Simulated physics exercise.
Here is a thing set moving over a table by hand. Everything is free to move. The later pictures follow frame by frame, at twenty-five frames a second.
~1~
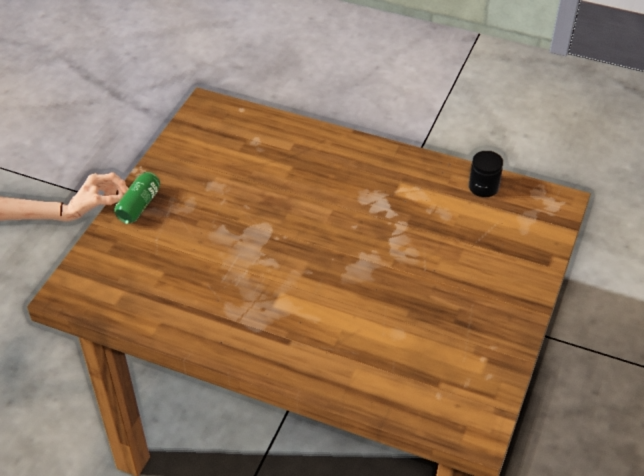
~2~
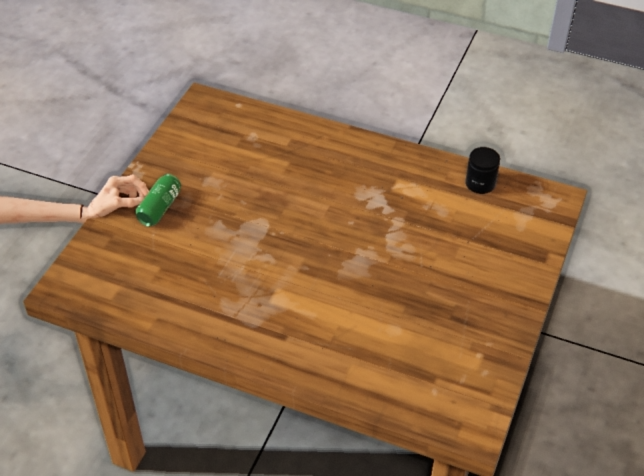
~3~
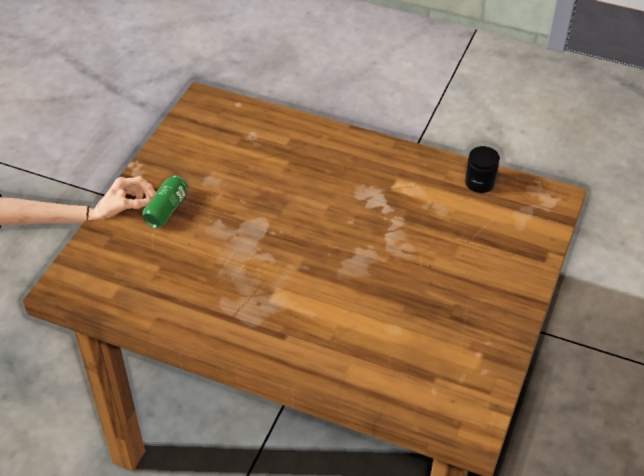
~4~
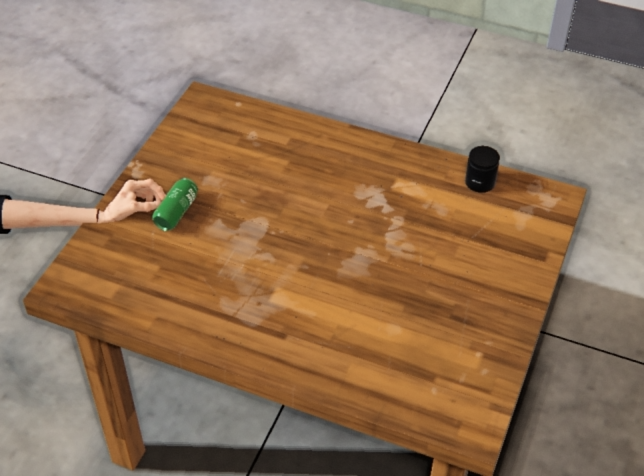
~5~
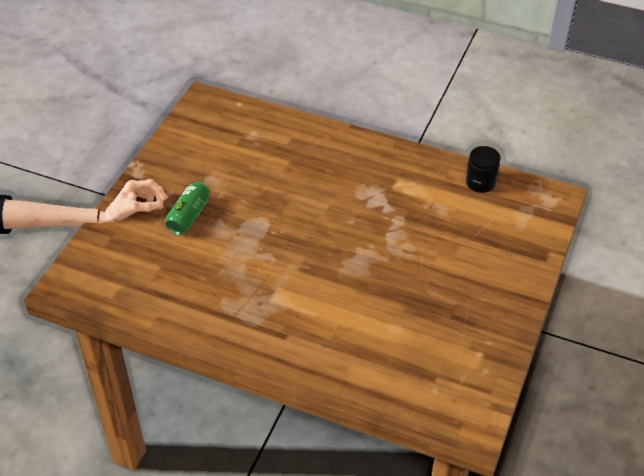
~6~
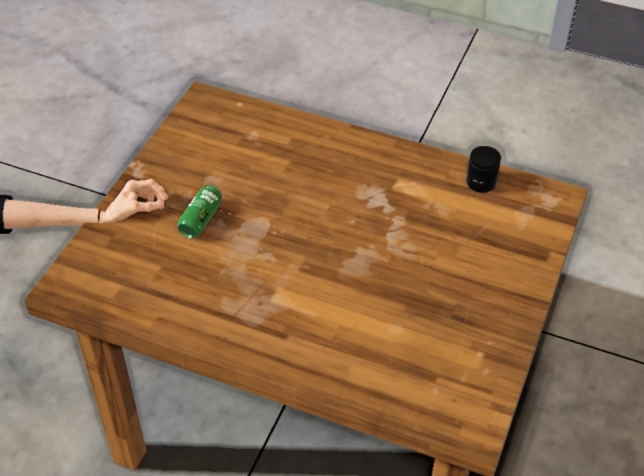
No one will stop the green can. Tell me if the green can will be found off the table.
The green can goes over the edge.
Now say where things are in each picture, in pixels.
The first picture shows under the hand; green can (138, 198).
The second picture shows under the hand; green can (158, 200).
The third picture shows under the hand; green can (165, 202).
The fourth picture shows green can (175, 205).
The fifth picture shows green can (188, 208) rolled a little.
The sixth picture shows green can (200, 212) rolled about its own width.
Then, 0.40 s after the last picture, green can rolled well along near (320, 249).
Then, 1.00 s after the last picture, green can rolled well along near (509, 306).
Then, 1.50 s after the last picture, green can now off the table.
By the end, off the table, green can.
